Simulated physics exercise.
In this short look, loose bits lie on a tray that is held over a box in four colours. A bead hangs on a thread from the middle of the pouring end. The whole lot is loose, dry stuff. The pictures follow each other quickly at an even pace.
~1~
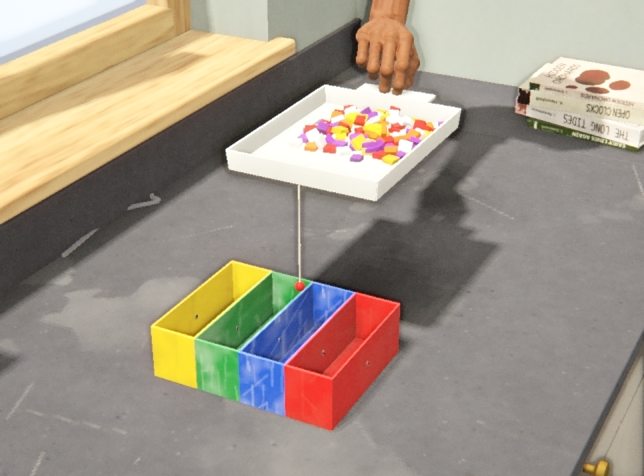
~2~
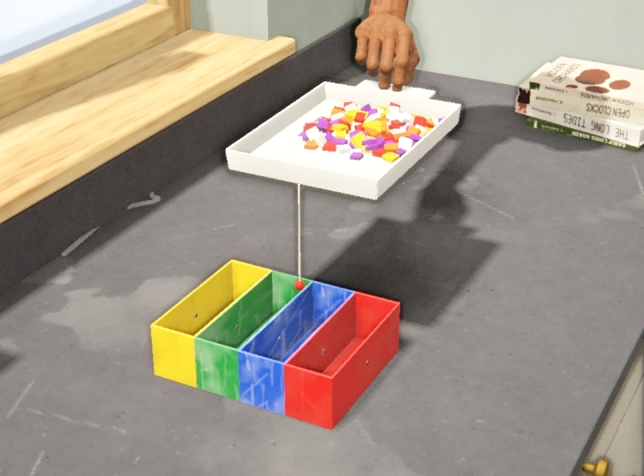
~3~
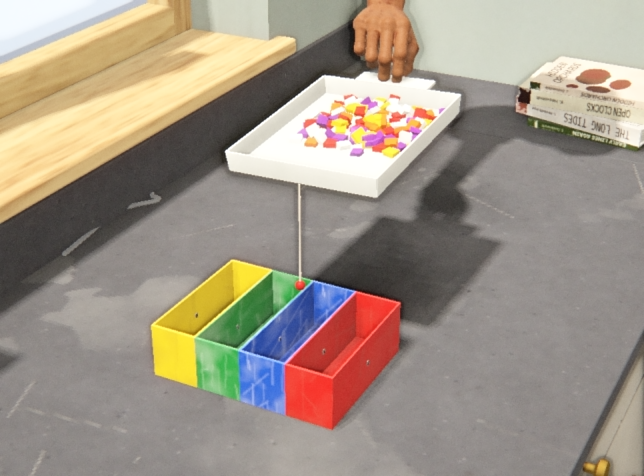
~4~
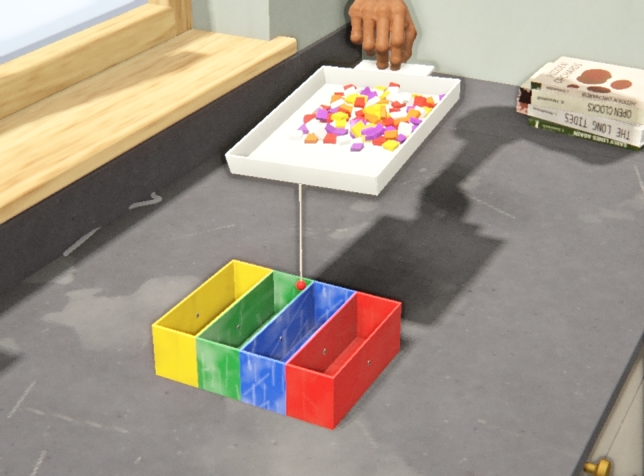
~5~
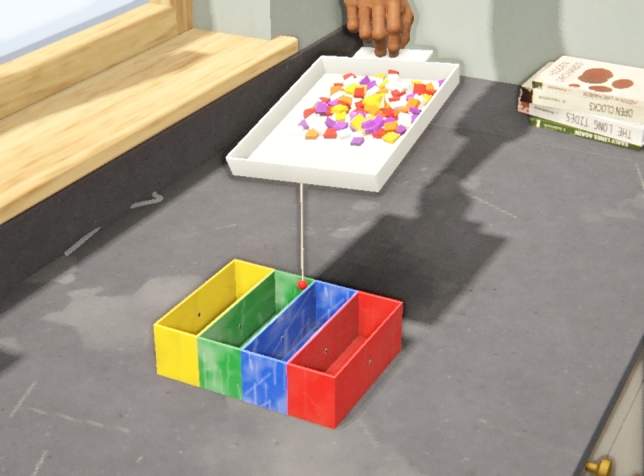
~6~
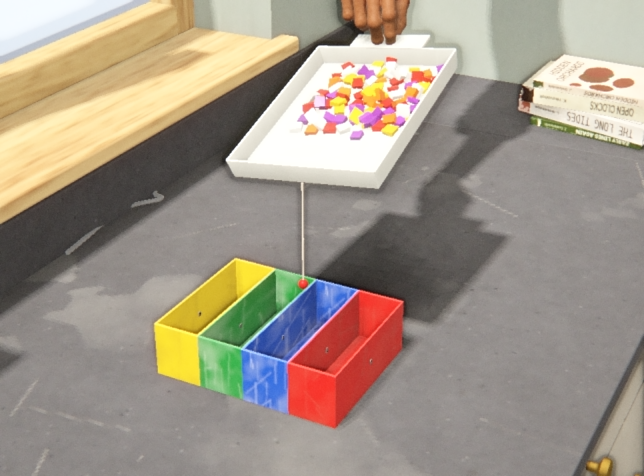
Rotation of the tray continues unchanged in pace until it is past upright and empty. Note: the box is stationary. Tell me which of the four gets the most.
The yellow cell gets the most.
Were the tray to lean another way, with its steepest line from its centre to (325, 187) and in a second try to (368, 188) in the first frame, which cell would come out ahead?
In order, it comes out as the red one and the cell in red.
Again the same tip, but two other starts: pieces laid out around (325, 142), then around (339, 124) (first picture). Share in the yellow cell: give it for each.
Some 70 and then some 60 per cent.
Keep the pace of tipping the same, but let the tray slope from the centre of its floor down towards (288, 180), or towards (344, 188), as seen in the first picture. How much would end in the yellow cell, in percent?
You'd get 30 per cent the first time and 0 per cent the second time.
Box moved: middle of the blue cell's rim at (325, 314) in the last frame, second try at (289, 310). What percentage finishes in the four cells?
Around 80 per cent for the first position, around 100 per cent for the second.
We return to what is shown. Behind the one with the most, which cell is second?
It's the green one that ends up second.
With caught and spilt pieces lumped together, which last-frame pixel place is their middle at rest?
(226, 338).
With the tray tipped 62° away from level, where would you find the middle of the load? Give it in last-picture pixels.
Somewhere about pixel (261, 156).
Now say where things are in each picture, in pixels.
The first frame shows corners of the pouring end near (229, 150) and (376, 180), level; middle of the load near (371, 135), mosaic tiles; bead on its thread near (300, 286); yellow cell near (174, 352); green cell near (217, 365); blue cell near (262, 379); red cell near (309, 393).
The second frame shows corners of the pouring end near (229, 149) and (376, 179), level; middle of the load near (371, 133).
The third frame shows corners of the pouring end near (229, 151) and (376, 177), tipped barely, lowest at the left corner; middle of the load near (371, 127).
The fourth frame shows corners of the pouring end near (228, 154) and (375, 175), tipped a little, lowest at the left corner; middle of the load near (371, 119).
The fifth frame shows corners of the pouring end near (229, 157) and (374, 173), tipped a little, lowest at the left corner; middle of the load near (371, 110).
The sixth frame shows corners of the pouring end near (229, 159) and (373, 170), tipped clearly, lowest at the left corner; middle of the load near (369, 101); yellow cell near (178, 350); green cell near (221, 363); blue cell near (266, 376); red cell near (312, 390).
Shortly afterwards, tray tipped steeply; all but a few on the tray; a little falling or outside the box.
Next, tray tipped past a quarter turn; near two thirds on the tray; near a quarter in the yellow cell; a little in the green cell; a little falling or outside the box.
Some moments later, tray tipped past a quarter turn; near two thirds in the yellow cell; near a third in the green cell; a little falling or outside the box.
In the end, tray tipped past a quarter turn; near two thirds in the yellow cell; near a third in the green cell; none at all in the red cell; none at all in the blue cell; a little outside the box.
